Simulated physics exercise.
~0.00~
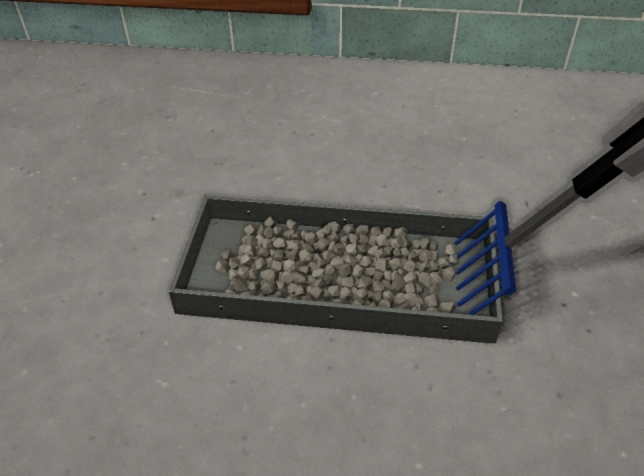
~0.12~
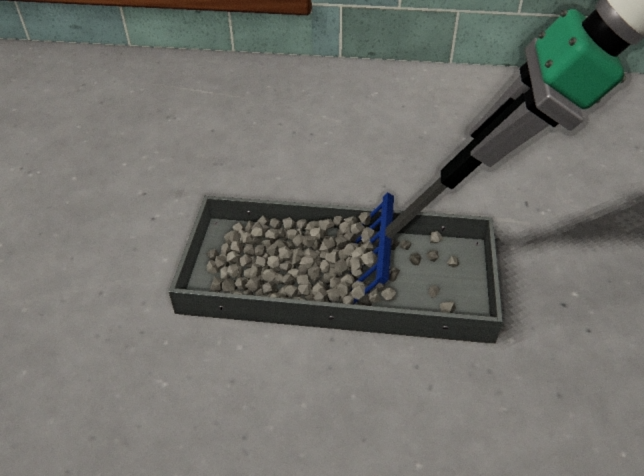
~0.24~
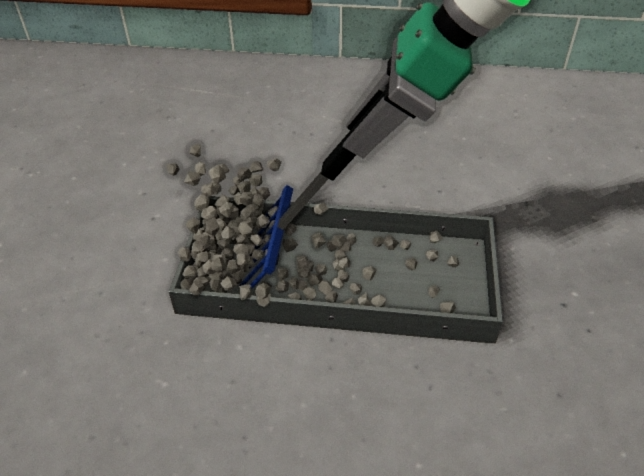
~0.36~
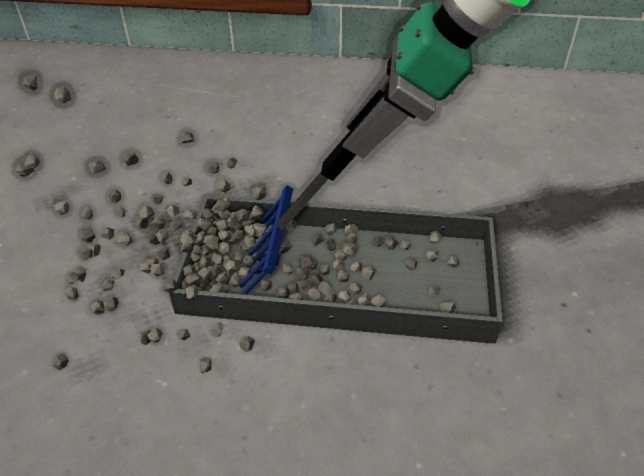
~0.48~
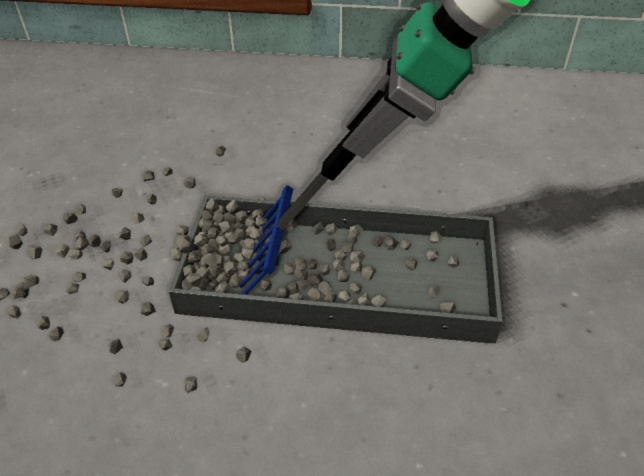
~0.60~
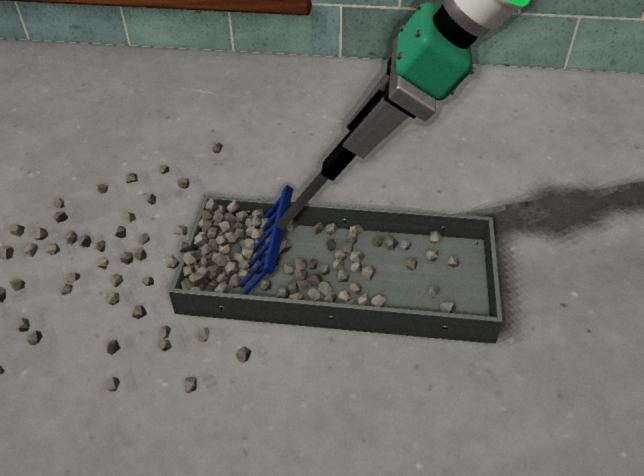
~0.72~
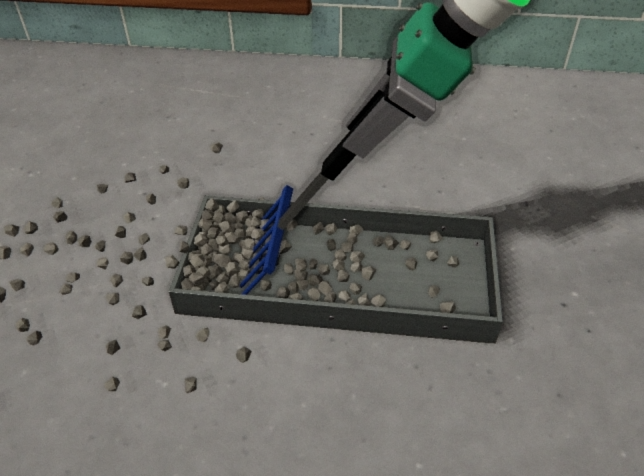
A blue rake held by a robot arm with a green joint sits at the right end of a long dark tray of small grey-brown pebbles, seen from above on a speckled grey surface with green tiles behind. The rake sweeps left, pushing the pebbles into a heap and leaving a few strays behind it. Near the left end the heap piles high against the wall, and the rake stops. Pebbles spill over the edge and scatter across the surface to the left. They come to rest there, while most remain in the tray around the still rake.
